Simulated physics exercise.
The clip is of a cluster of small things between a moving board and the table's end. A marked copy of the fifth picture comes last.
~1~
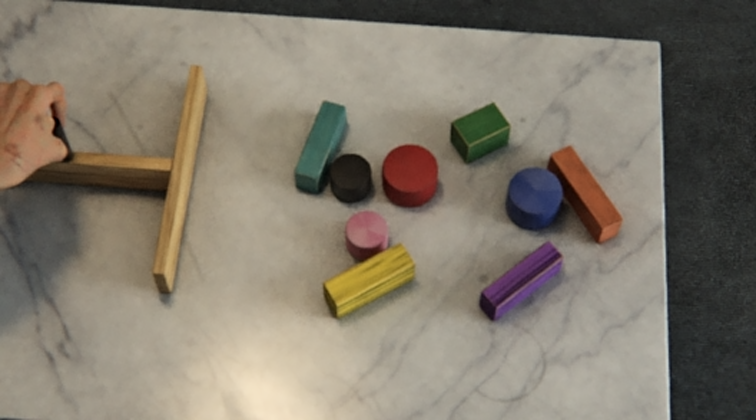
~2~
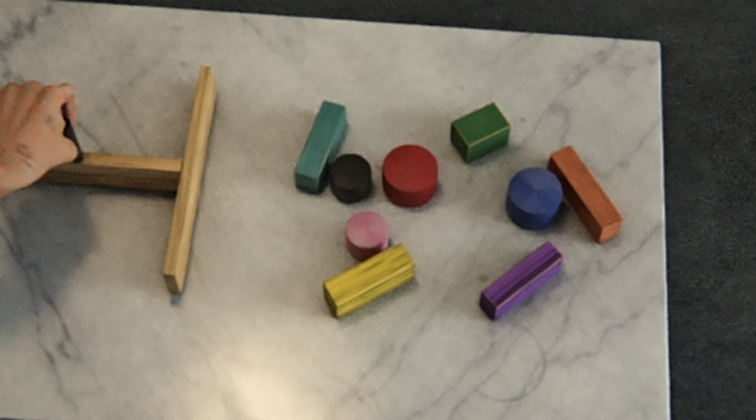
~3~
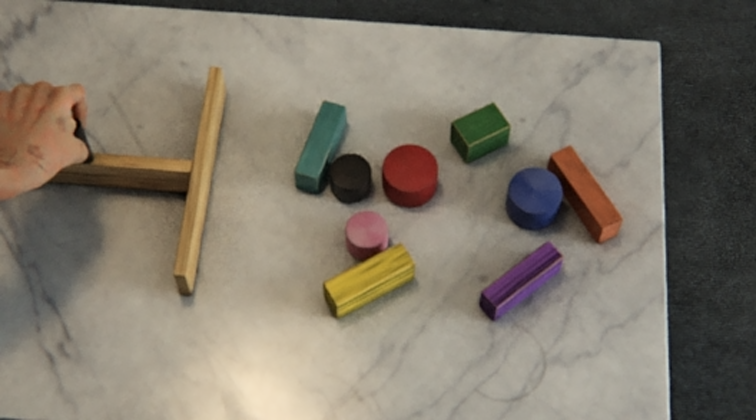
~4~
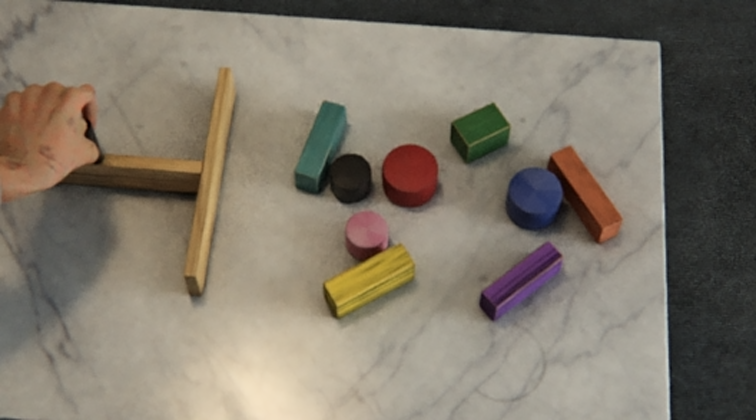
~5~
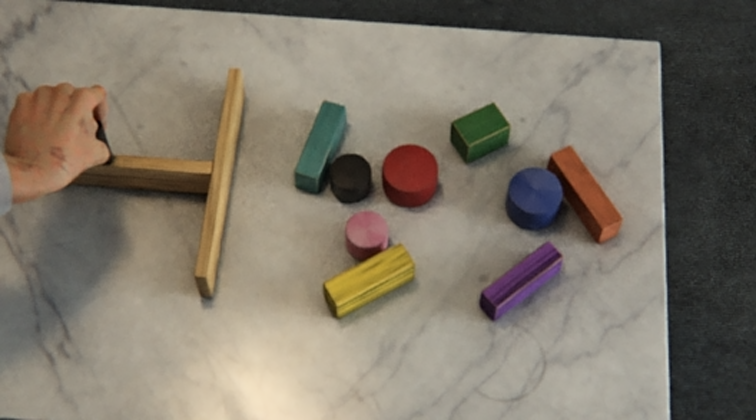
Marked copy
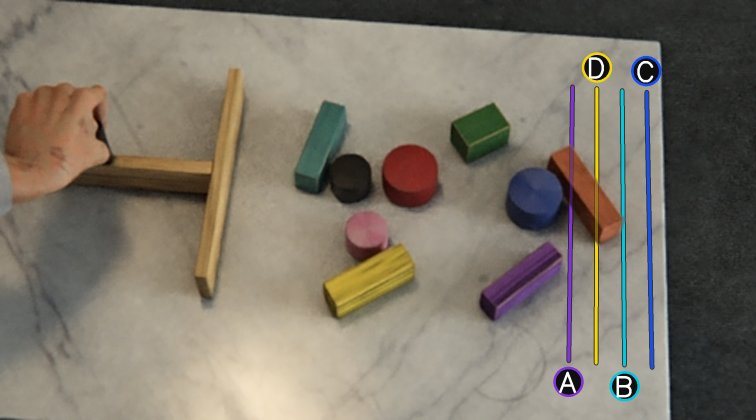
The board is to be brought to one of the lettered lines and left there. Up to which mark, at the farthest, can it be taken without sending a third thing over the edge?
At D, and not beyond.
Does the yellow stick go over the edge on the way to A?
No.
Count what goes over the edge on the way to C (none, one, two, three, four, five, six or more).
Six or more.
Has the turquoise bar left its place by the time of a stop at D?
Yes.
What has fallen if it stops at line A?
The orange bar goes over.
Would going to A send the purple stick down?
By then, no.
On the marked copy, A at (571, 216); B at (623, 220); C at (649, 222); D at (597, 218).
Taking D. A third of the way, board (353, 178); yellow stick (394, 277); turquoise bar (377, 150).
Two thirds of the way, board (490, 188); orange bar (597, 191); blue tin (576, 228).
When it is over, board (597, 196); orange bar over the edge; blue tin (667, 244); one fallen.
As for the rest, A is within the limit but short; B drops four; C drops nine.
